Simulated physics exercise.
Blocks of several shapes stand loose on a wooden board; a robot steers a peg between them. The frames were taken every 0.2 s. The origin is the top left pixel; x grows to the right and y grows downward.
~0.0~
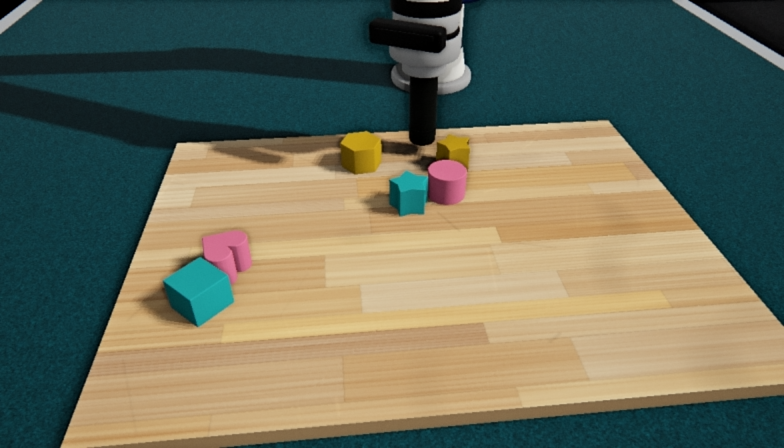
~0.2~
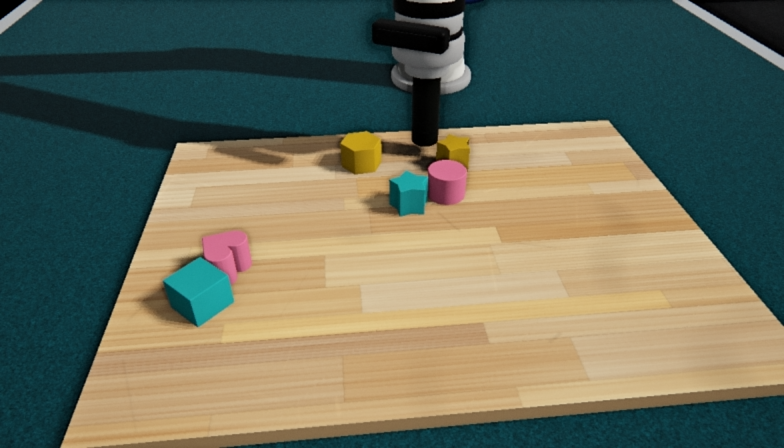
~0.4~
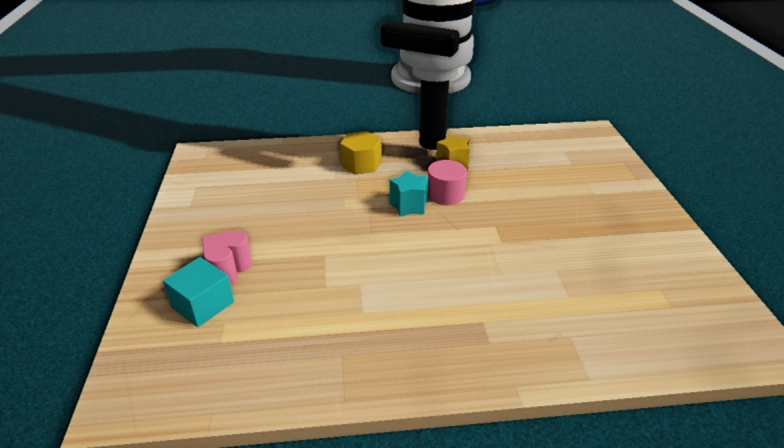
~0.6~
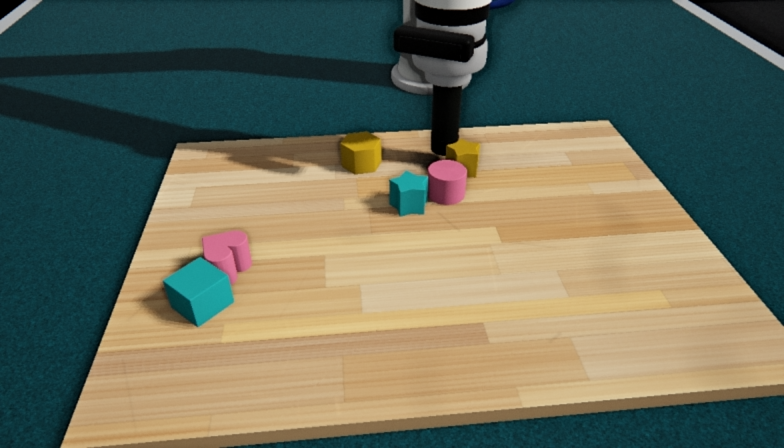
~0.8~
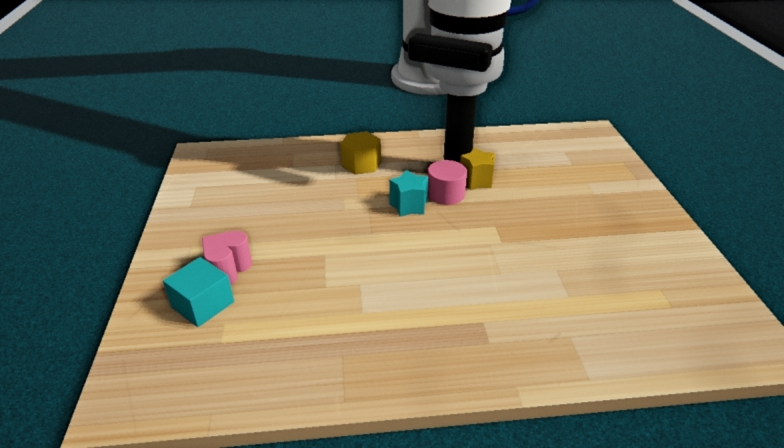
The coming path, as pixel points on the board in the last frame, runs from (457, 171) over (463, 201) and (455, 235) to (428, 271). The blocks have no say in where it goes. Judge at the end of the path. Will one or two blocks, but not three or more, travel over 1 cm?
I expect not.
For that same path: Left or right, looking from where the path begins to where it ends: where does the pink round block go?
Sideways, to the right.
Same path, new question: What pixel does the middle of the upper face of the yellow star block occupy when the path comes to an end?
At roughly (494, 169).
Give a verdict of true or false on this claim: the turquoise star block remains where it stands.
That statement is not accurate.
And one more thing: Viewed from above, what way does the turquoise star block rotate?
It turns round clockwise.
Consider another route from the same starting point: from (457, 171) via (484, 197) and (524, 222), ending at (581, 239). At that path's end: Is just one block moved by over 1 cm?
I expect so.
The first path, step by step. One third of the way, peg at (464, 190); turquoise star block at (398, 185), turned 25° clockwise; pink round block at (439, 188); yellow star block at (494, 169), turned 55° anticlockwise.
Two thirds of the way, peg at (455, 223); turquoise star block at (396, 185), turned 30° clockwise; pink round block at (419, 204); yellow star block at (494, 169), turned 55° anticlockwise.
At the end, peg at (428, 258); turquoise star block at (395, 185), turned 30° clockwise; pink round block at (418, 204); yellow star block at (494, 169), turned 55° anticlockwise.
